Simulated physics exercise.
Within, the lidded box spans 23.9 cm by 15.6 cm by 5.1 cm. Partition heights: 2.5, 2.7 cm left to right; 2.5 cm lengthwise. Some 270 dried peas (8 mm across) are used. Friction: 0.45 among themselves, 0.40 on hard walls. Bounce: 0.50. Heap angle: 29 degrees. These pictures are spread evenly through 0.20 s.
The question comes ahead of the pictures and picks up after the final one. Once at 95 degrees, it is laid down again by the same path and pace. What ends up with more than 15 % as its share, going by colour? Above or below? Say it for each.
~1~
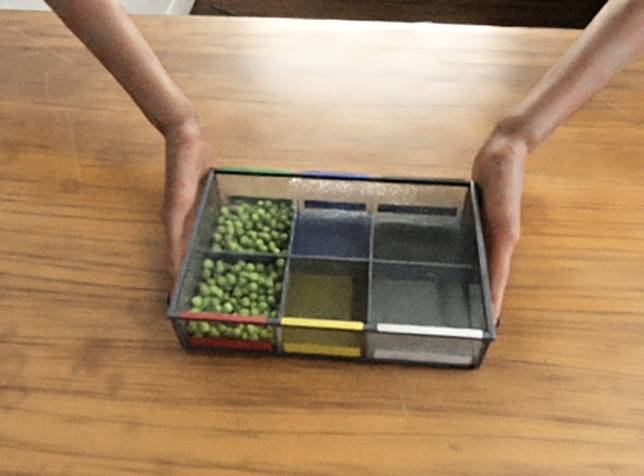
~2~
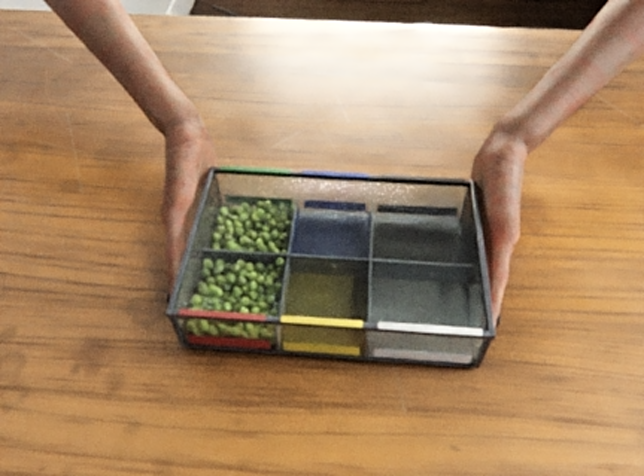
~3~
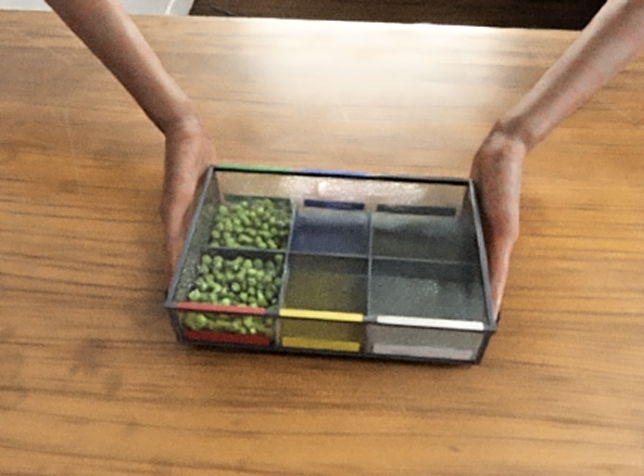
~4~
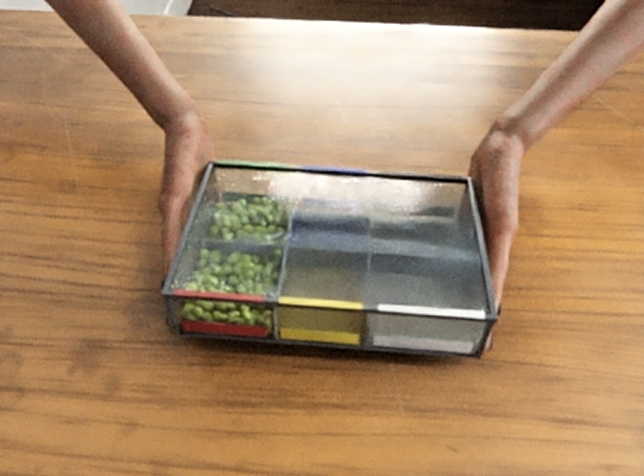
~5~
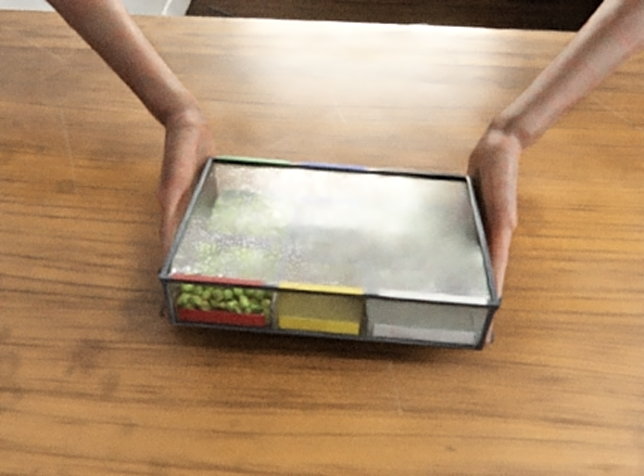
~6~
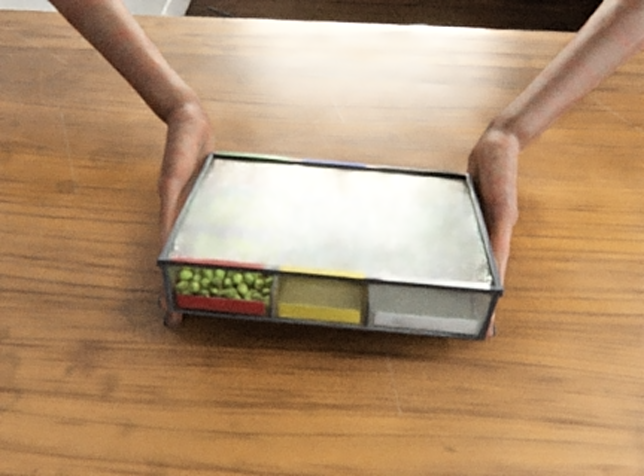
Red: Below, blue: Above, green: Above, yellow: Below, white: Below, black: Below.
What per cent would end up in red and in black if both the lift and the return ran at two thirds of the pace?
Then: Red 10; black 5.
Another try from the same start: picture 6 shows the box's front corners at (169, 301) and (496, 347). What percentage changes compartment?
Estimate: Near 85 %.
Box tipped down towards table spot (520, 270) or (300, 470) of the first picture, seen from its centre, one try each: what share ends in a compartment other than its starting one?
Near 95 and 35 per cent, in that order.
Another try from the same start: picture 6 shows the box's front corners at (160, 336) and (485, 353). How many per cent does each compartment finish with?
It comes out as red at 90 percent, blue at 0 percent, green at 5 percent, yellow at 5 percent, white at 0 percent and black at 0 percent.
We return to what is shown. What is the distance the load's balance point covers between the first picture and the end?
6.0 cm.
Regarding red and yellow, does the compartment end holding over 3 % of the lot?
Red: True, yellow: False.
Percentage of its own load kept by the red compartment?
I'd estimate about 10 %.
Then, 0.88 s after the last picture, tilt 95 degrees; red 35 %, blue 5 %, green 60 %.
Then, 1.47 s after the last picture, tilt 43 degrees; red 5 %, blue 25 %, green 65 %, black 5 %.
Then, 2.11 s after the last picture, tilt 0 degrees; red 5 %, blue 25 %, green 65 %, black 5 %.
In the end, red 5 %, blue 25 %, green 65 %, yellow 0 %, white 0 %, black 5 %.
